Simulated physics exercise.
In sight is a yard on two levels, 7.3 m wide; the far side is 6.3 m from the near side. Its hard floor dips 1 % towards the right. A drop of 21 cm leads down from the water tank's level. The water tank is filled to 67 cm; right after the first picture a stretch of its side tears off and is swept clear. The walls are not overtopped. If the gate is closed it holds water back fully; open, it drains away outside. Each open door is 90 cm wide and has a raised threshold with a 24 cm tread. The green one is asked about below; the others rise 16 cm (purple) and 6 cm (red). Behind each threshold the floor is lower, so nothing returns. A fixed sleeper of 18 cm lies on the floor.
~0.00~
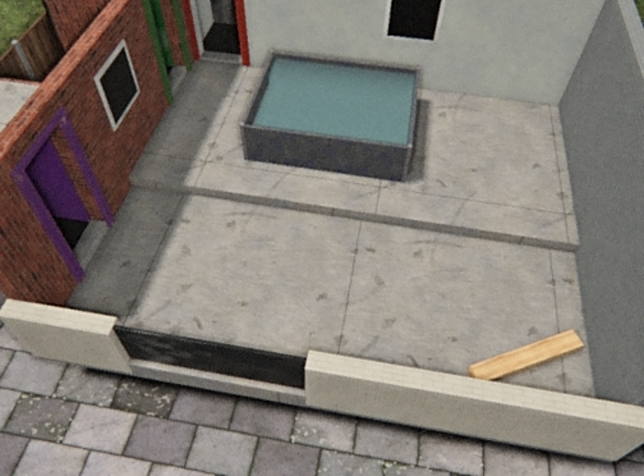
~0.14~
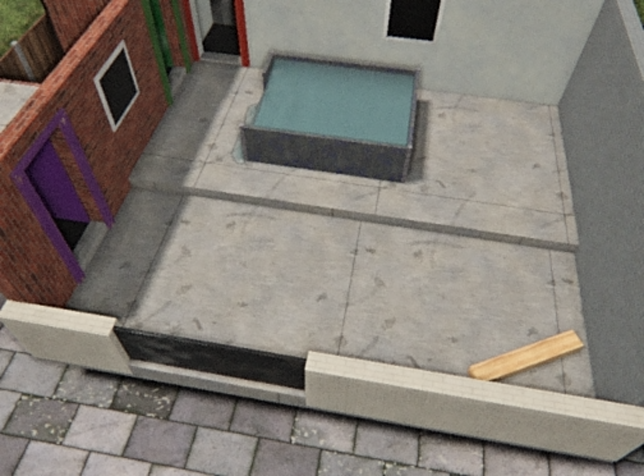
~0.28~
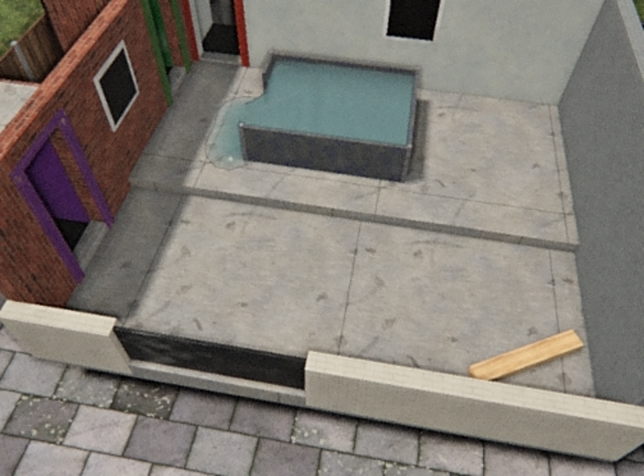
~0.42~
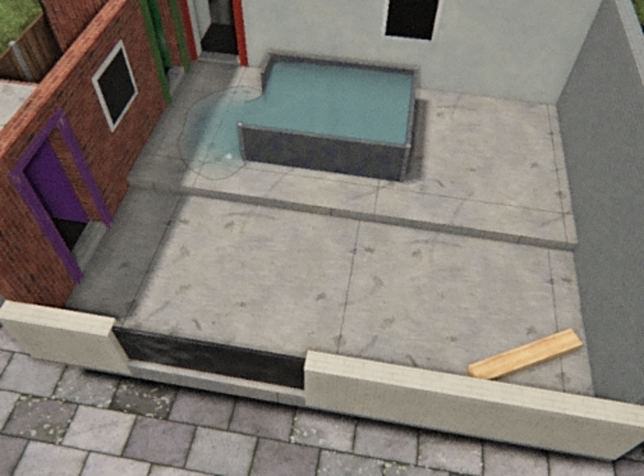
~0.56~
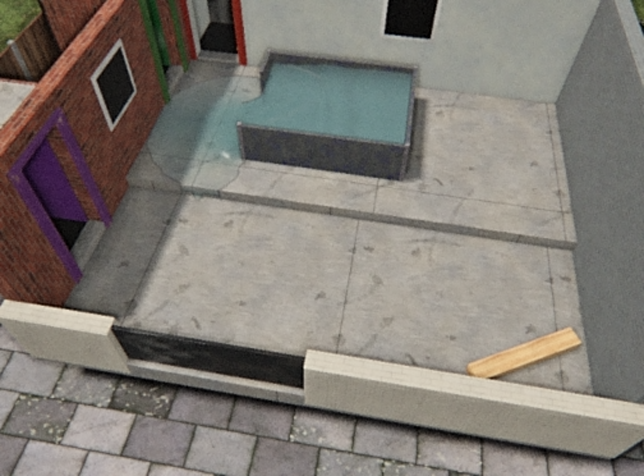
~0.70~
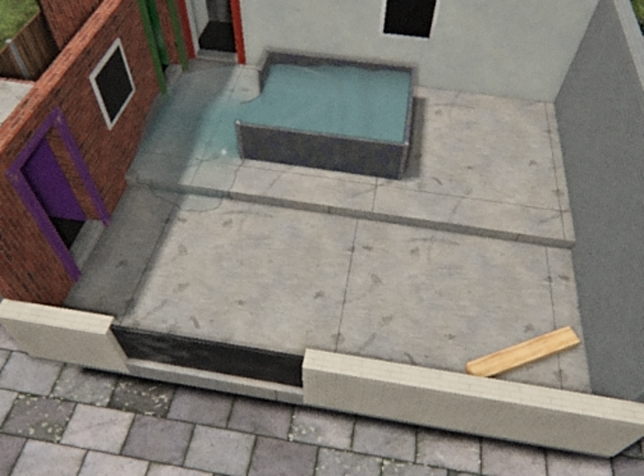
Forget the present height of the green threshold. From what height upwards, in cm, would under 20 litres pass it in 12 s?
At least 26 cm or so.
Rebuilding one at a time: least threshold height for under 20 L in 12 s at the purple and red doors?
Roughly 9.0 cm at purple and 31 cm at red.
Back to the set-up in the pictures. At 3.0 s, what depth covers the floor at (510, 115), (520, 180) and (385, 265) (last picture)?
Roughly 0, 0 and 0 cm, in turn.
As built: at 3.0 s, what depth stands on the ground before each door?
Depths in cm: Purple 14, green 25, red 25.
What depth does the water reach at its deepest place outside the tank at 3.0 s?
Roughly 40 cm.
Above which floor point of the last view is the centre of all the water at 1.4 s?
At about (288, 129).
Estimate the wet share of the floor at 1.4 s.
About 15 per cent.
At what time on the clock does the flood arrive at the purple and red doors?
Arrival: Purple 1.4 s, red 0.8 s.
After 1.4 s water covers 15 % of the floor, deepest (44 cm) near (164, 126); 27 cm at the green door, 15 litres in over its 16 cm threshold.
After 3.0 s water covers 30 % of the floor, deepest (40 cm) near (49, 332); 25 cm at the green door, 94 litres in over its 16 cm threshold.
After 12.0 s water covers 85 % of the floor, deepest (20 cm) near (590, 426); 6 cm at the green door, 119 litres in over its 16 cm threshold.
At the green door as built, the water arrived by 0.7 s and peaked near 29 cm at 2.2 s.
With a threshold of 23 cm, 40 litres would have come in within the 12 s; with 31 cm, 5 litres. So under 20 litres takes about 26 cm.
